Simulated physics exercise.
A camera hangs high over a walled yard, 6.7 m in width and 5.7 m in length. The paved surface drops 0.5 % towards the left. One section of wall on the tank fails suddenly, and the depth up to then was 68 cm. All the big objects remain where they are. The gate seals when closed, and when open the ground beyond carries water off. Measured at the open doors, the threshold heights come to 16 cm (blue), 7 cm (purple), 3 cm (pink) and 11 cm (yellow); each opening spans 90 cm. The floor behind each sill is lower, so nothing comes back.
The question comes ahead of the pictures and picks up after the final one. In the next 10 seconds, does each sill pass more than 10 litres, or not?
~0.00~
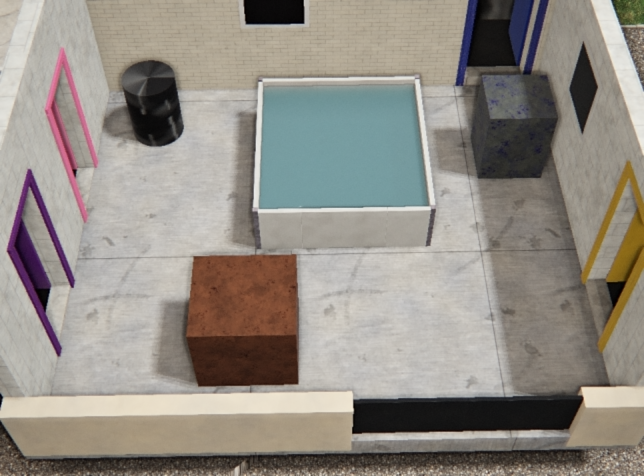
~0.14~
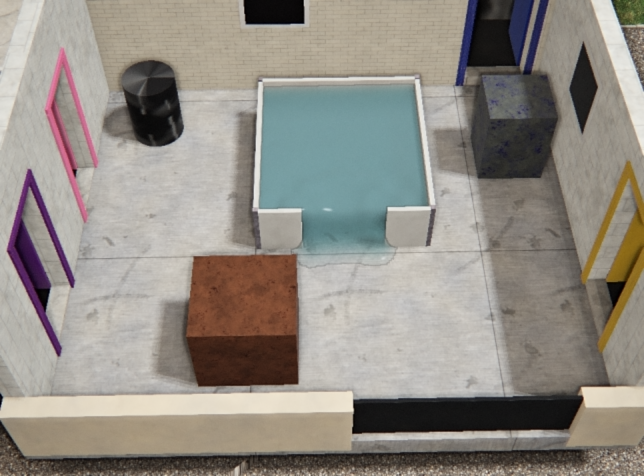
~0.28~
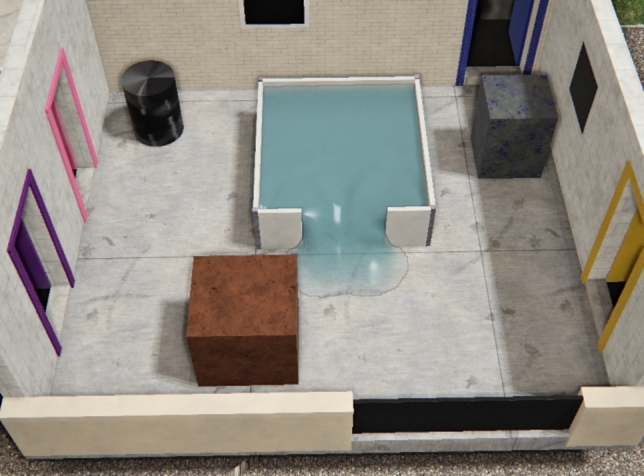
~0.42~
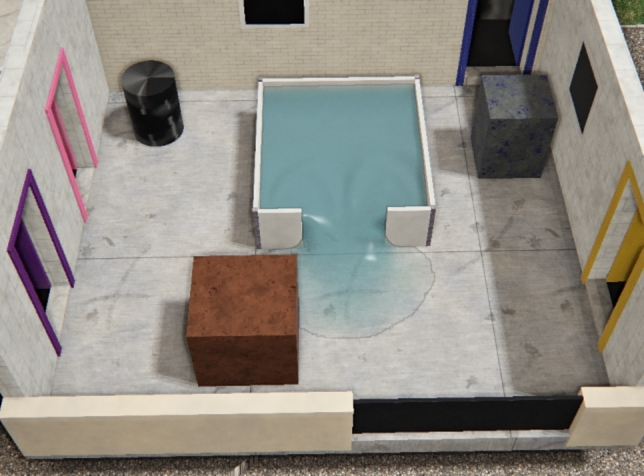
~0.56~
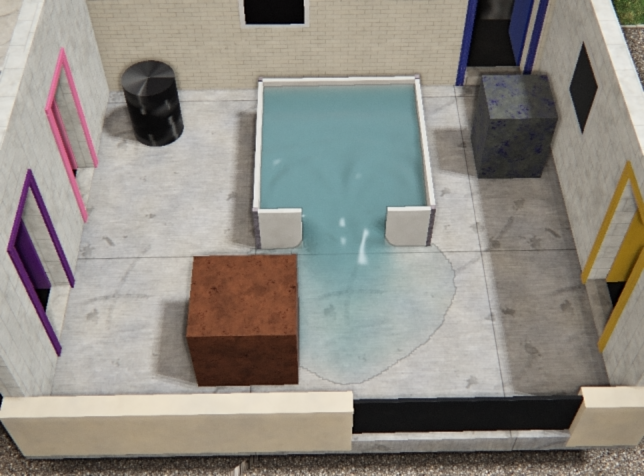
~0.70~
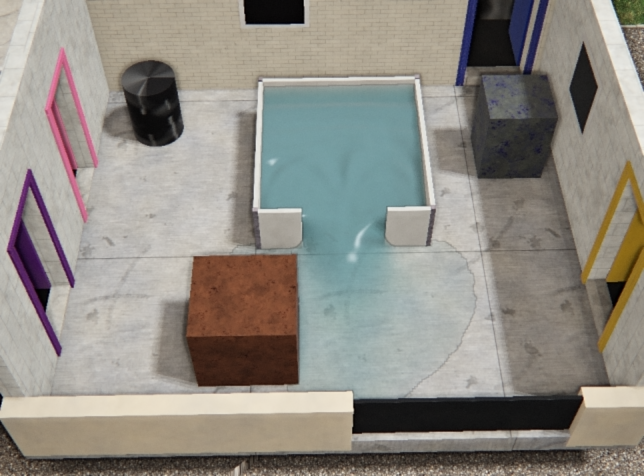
Result: Blue door: The inflow ends up lower than the cap. Purple door: The inflow ends up higher than the cap. Pink door: The inflow ends up higher than the cap. Yellow door: The inflow ends up higher than the cap.
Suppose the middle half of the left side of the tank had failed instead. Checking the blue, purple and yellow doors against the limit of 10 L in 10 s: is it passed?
Then it goes blue fine, purple too high, yellow fine.
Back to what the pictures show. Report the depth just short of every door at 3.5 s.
You'd get blue at 0 cm, purple at 14 cm, pink at 5 cm, and yellow at 20 cm.
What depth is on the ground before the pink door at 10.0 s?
Close to 5.5 cm of depth.
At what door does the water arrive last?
That's the blue door.
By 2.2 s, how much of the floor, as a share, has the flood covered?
Close to 45 in a hundred parts are wet.
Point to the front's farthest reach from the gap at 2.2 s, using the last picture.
About pixel (45, 427).
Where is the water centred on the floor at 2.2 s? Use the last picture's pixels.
Its balance point sits around (344, 246).
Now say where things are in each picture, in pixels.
In the first frame, still water, 68 cm deep, in the tank at (341, 144).
In the second frame, the front is at (390, 254), 0.6 m from the gap at (344, 234); 0.2 m2 of floor is under water; 68 cm left at the back of the tank.
In the third frame, the front is at (309, 289), 0.9 m from the gap at (344, 235); 0.9 m2 of floor is under water; 68 cm left at the back of the tank.
In the fourth frame, the front is at (367, 332), 1.4 m from the gap at (344, 236); 2.2 m2 of floor is under water; 68 cm left at the back of the tank.
In the fifth frame, the front is at (364, 375), 2.0 m from the gap at (344, 235); 3.5 m2 of floor is under water; 68 cm left at the back of the tank.
In the sixth frame, the front is at a hidden place, 2.6 m from the gap at (344, 234); 4.7 m2 of floor is under water; 64 cm left at the back of the tank.
After 1.4 s water covers 30 % of the floor and is deepest (46 cm) near (325, 421); blue door not reached, purple door not reached, pink door not reached, yellow door not reached.
After 2.2 s water covers 45 % of the floor and is deepest (45 cm) near (325, 407); blue door not reached, purple door 10 cm at the sill, 0 L in, pink door not reached, yellow door not reached.
After 3.5 s water covers 60 % of the floor and is deepest (34 cm) near (589, 416); blue door not reached, purple door 14 cm at the sill, 14 L in, pink door 5 cm at the sill, 1 L in, yellow door 20 cm at the sill, 12 L in.
After 6.0 s water covers 90 % of the floor and is deepest (24 cm) near (605, 416); blue door 9 cm at the sill, 0 L in, purple door 9 cm at the sill, 31 L in, pink door 6 cm at the sill, 13 L in, yellow door 15 cm at the sill, 52 L in.
After 10.0 s water covers 95 % of the floor and is deepest (18 cm) near (283, 109); blue door 13 cm at the sill, 0 L in, purple door 6 cm at the sill, 34 L in, pink door 6 cm at the sill, 32 L in, yellow door 10 cm at the sill, 63 L in.
